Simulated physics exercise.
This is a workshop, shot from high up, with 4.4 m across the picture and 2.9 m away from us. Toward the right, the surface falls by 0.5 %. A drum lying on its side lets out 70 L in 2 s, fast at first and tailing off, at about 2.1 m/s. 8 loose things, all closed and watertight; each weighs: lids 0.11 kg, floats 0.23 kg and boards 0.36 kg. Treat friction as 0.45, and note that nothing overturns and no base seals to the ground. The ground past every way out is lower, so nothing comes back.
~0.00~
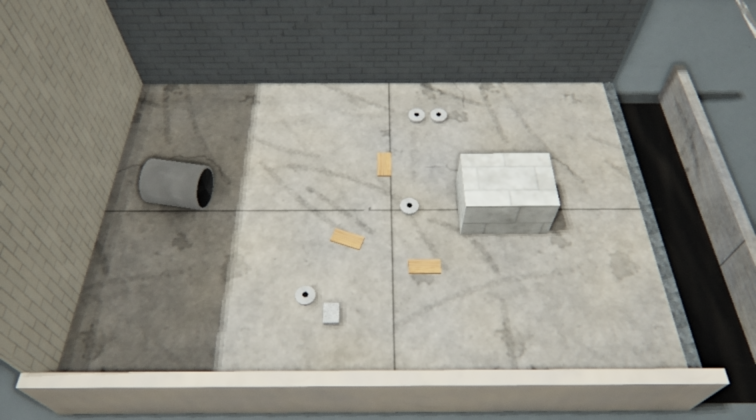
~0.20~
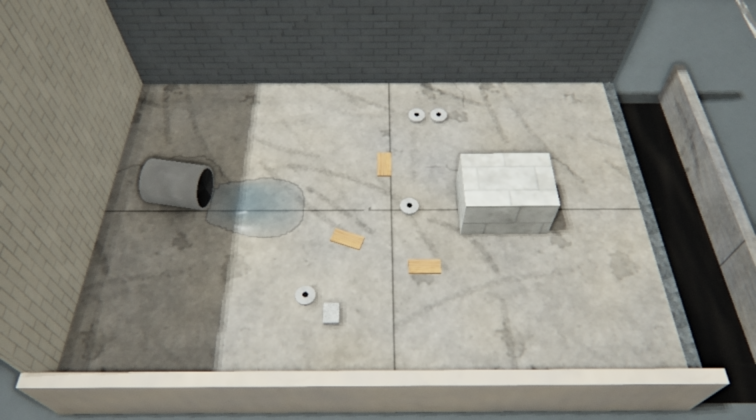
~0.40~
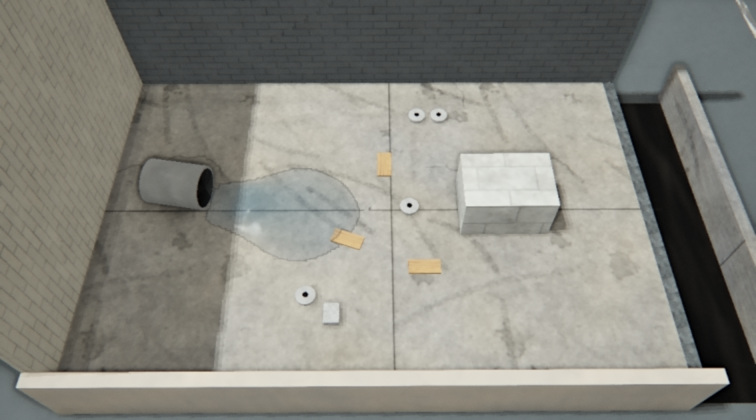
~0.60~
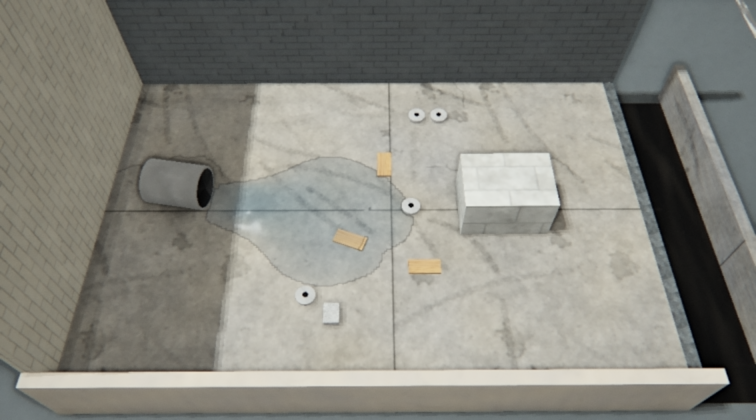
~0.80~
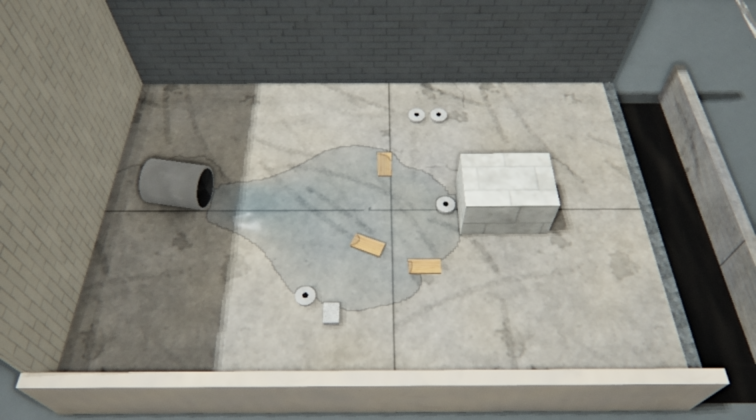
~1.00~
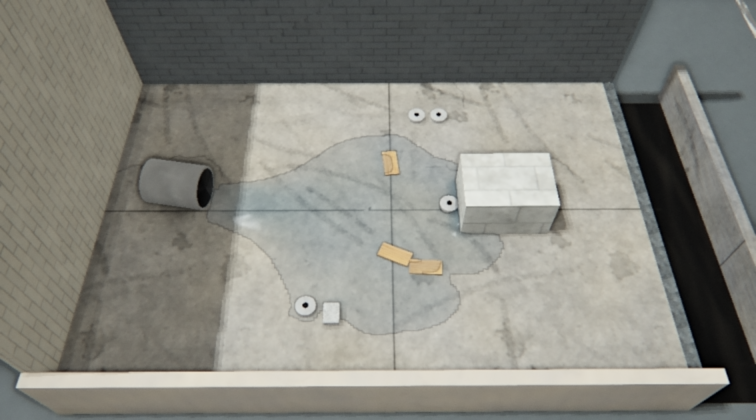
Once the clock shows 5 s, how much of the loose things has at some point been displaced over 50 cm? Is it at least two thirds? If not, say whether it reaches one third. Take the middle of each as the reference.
Most likely somewhere from one to two thirds of them.
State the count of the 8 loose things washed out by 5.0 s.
The count is 3.
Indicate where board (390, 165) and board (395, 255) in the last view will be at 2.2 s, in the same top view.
Somewhere around (531, 118) and (557, 315).
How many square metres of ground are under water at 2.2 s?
Somewhere around 5.0 m2, roughly.
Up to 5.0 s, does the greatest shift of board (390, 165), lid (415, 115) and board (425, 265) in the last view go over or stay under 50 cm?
Listed order: Above the mark, below the mark and above the mark.
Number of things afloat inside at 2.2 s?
I'd say 4 of them.
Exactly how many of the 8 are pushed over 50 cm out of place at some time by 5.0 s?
By my count, the number is 4.
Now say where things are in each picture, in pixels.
The first picture shows a board at (347, 239) rests on the ground; a lid at (409, 206) rests on the ground; water covers 0.0 m2; 0 of 8 have shifted.
The second picture shows a board at (347, 239) rests on the ground; a lid at (409, 206) rests on the ground; water covers 0.3 m2; 0 of 8 have shifted.
The third picture shows a board at (347, 239), on the bottom; a lid at (409, 206) rests on the ground; 0.7 m2 under water; 0 of 8 have shifted.
The fourth picture shows a board at (350, 239) floats; a lid at (411, 206) rests on the ground; water covers 1.3 m2; 0 of 8 have shifted.
The fifth picture shows a board at (368, 245), afloat, 17 cm from its start; a lid at (446, 204) rests on the ground, 30 cm from its start; 2.0 m2 under water; 2 of 8 have shifted.
The sixth picture shows a board at (395, 254) floats, 40 cm from its start; a lid at (449, 203) floats, 33 cm from its start; water covers 2.5 m2; 4 of 8 have shifted.
After 1.4 s 1 of 8 are over 50 cm from their spots; 4 afloat.
After 2.2 s 3 of 8 are over 50 cm from their spots; 4 afloat.
After 3.5 s 3 of 8 are over 50 cm from their spots; 2 afloat.
After 5.0 s 4 of 8 are over 50 cm from their spots, and 4 have been at some point; 2 afloat.
